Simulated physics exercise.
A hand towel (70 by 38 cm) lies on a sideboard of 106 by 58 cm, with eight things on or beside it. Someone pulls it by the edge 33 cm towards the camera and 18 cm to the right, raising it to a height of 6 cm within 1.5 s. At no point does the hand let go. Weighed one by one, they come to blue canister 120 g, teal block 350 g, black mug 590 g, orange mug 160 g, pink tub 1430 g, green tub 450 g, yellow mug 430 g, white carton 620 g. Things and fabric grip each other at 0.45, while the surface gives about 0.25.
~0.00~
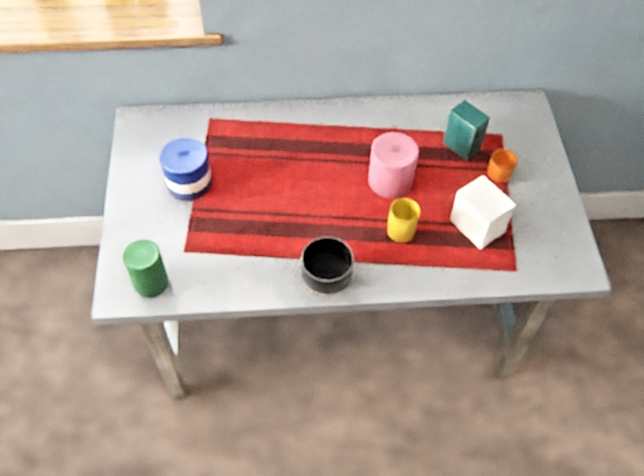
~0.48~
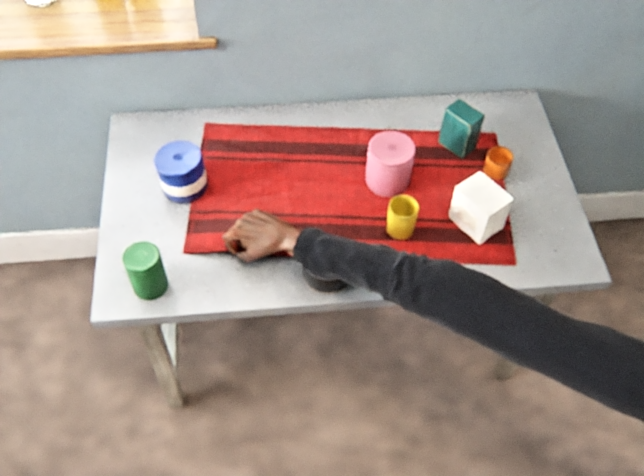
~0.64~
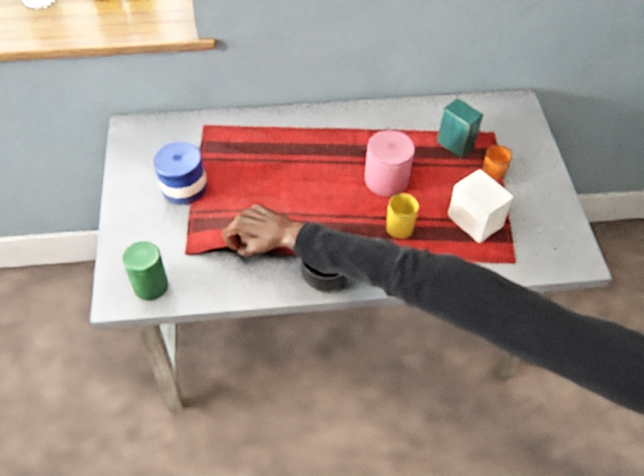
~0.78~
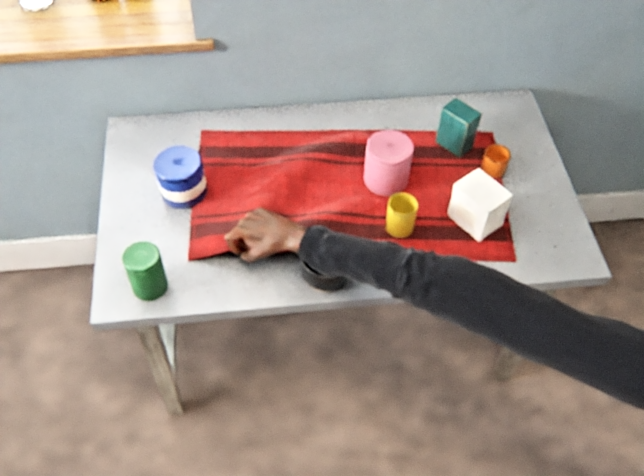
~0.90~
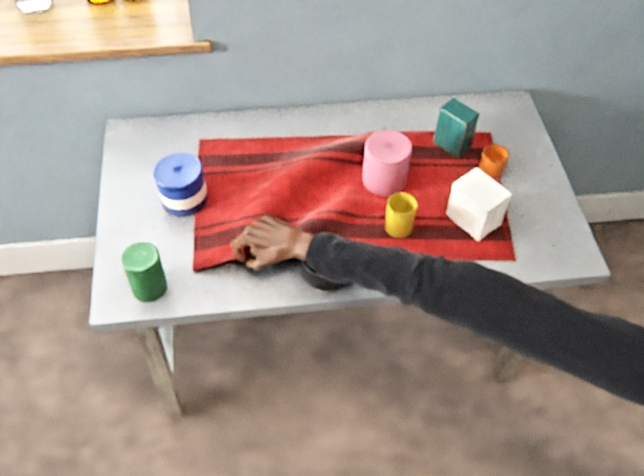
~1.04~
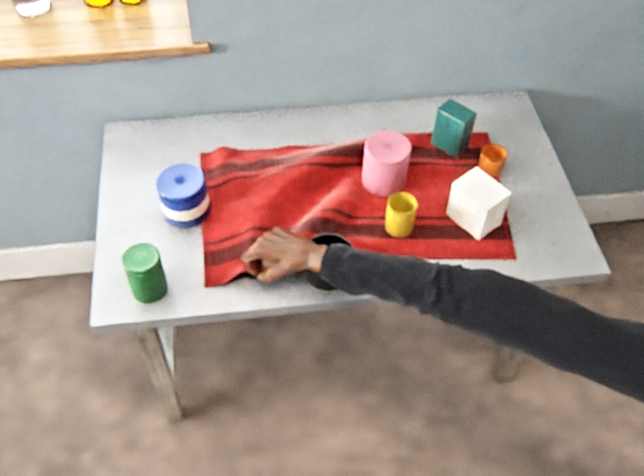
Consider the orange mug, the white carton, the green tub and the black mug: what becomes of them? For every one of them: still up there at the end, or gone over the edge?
Orange mug: Aboard; white carton: Aboard; green tub: Aboard; black mug: Overboard.
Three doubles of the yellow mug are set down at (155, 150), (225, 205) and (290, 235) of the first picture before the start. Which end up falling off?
Log, listed order - kept / lost / lost.
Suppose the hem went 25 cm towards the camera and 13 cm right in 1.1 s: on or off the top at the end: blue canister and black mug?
So the blue canister does not fall, and the black mug comes down.
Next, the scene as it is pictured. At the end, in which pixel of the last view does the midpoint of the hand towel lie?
Centre in the last view: Approx. (357, 259).
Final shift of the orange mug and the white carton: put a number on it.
Orange mug: 10 cm; white carton: 0 cm.
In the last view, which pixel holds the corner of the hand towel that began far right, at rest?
It ends up approximately at (413, 136).
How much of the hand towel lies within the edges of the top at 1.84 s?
I'd say close to 80 per cent of it.
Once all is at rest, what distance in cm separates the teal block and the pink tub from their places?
For the teal block I get 15 cm, for the pink tub 15 cm.
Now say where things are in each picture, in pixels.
In the first picture, orange mug (505, 159); white carton (487, 198); green tub (141, 254); black mug (327, 258); hand towel corners (184, 252) (210, 119) (502, 135) (516, 271).
In the second picture, hand towel corners (205, 123) (496, 133); grip (237, 251).
In the third picture, hand towel corners (204, 125) (495, 133); grip (237, 247).
In the fourth picture, blue canister (178, 162); hand towel corners (202, 131) (493, 133); grip (240, 252).
In the fifth picture, blue canister (178, 169); hand towel corners (200, 140) (490, 133); grip (246, 259).
In the sixth picture, orange mug (495, 153); white carton (482, 188); green tub (141, 257); black mug (329, 254); hand towel corners (200, 154) (487, 133) (516, 259); grip (257, 272).
By 1.3 s, 100 % of the hand towel is still over the top; black mug 3 cm off its start, orange mug 2 cm off its start, blue canister 12 cm off its start.
By 1.6 s, 90 % of the hand towel is still over the top; black mug on its side, 24 cm off its start, orange mug 5 cm off its start, blue canister 18 cm off its start.
By 1.8 s, 80 % of the hand towel is still over the top; black mug over the edge, orange mug 9 cm off its start at (457, 149), blue canister 19 cm off its start at (196, 229).
By 2.1 s, 75 % of the hand towel is still over the top; black mug over the edge, orange mug 11 cm off its start, white carton 1 cm off its start.
By 3.7 s, 75 % of the hand towel is still over the top; black mug over the edge, orange mug 12 cm off its start at (444, 151), white carton 1 cm off its start at (481, 184), green tub 0 cm off its start at (141, 257).
